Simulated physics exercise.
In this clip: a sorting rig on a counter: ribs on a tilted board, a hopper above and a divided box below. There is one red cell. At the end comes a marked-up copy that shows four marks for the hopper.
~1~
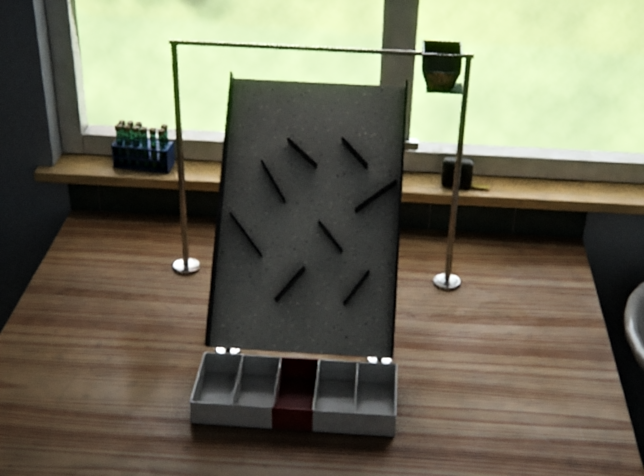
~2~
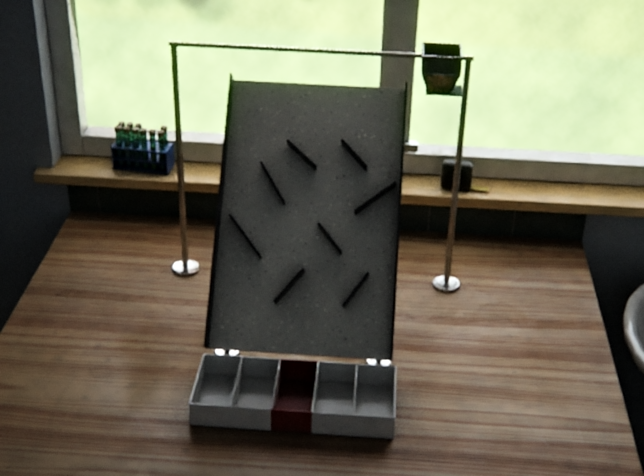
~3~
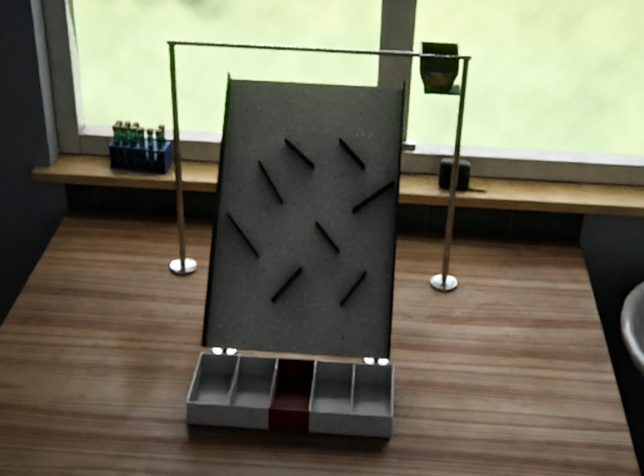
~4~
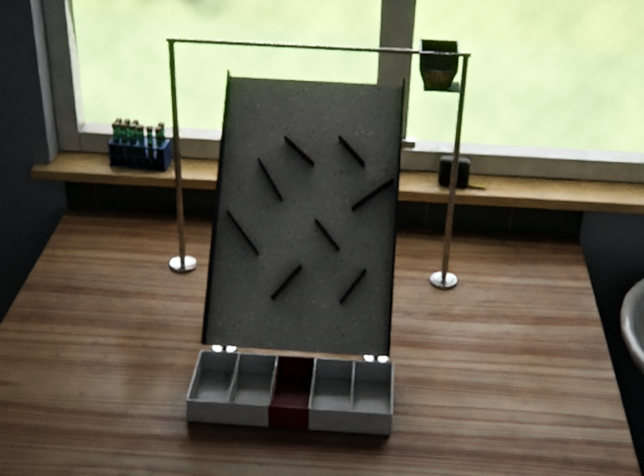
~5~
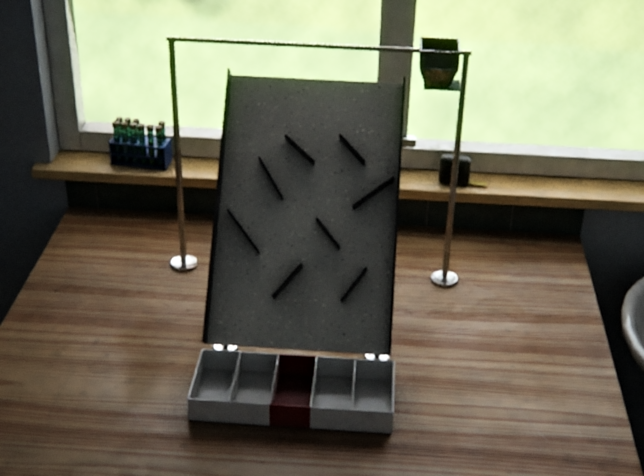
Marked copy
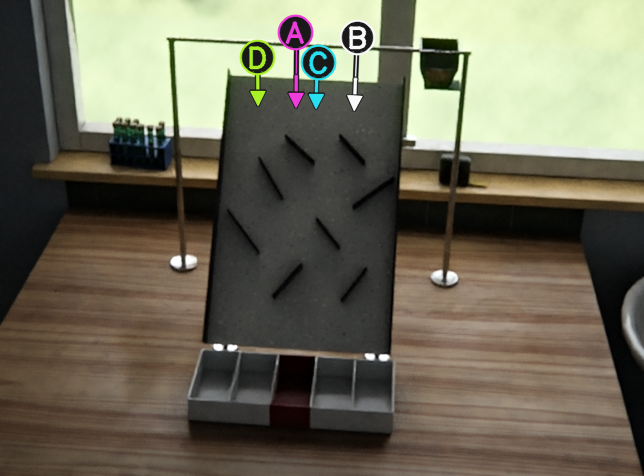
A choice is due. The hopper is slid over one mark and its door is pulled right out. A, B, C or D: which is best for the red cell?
B works best here.
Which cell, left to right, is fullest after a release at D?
The first from the left.
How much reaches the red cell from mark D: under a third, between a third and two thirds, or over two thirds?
It is under a third.
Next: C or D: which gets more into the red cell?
Here it is mark C.
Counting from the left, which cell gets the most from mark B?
It is the third one.
On the marked copy, mark A meets the board at (296, 102); mark B meets the board at (354, 105); mark C meets the board at (316, 103); mark D meets the board at (257, 100).
Choosing A, about a third in the red cell, about half in other cells, a small part outside the box.
Choosing B, about two thirds in the red cell, about a quarter in other cells, a small part outside the box.
Choosing C, about half in the red cell, about a third in other cells, a small part outside the box.
Choosing D, a stray few in the red cell, most in other cells, a small part outside the box.
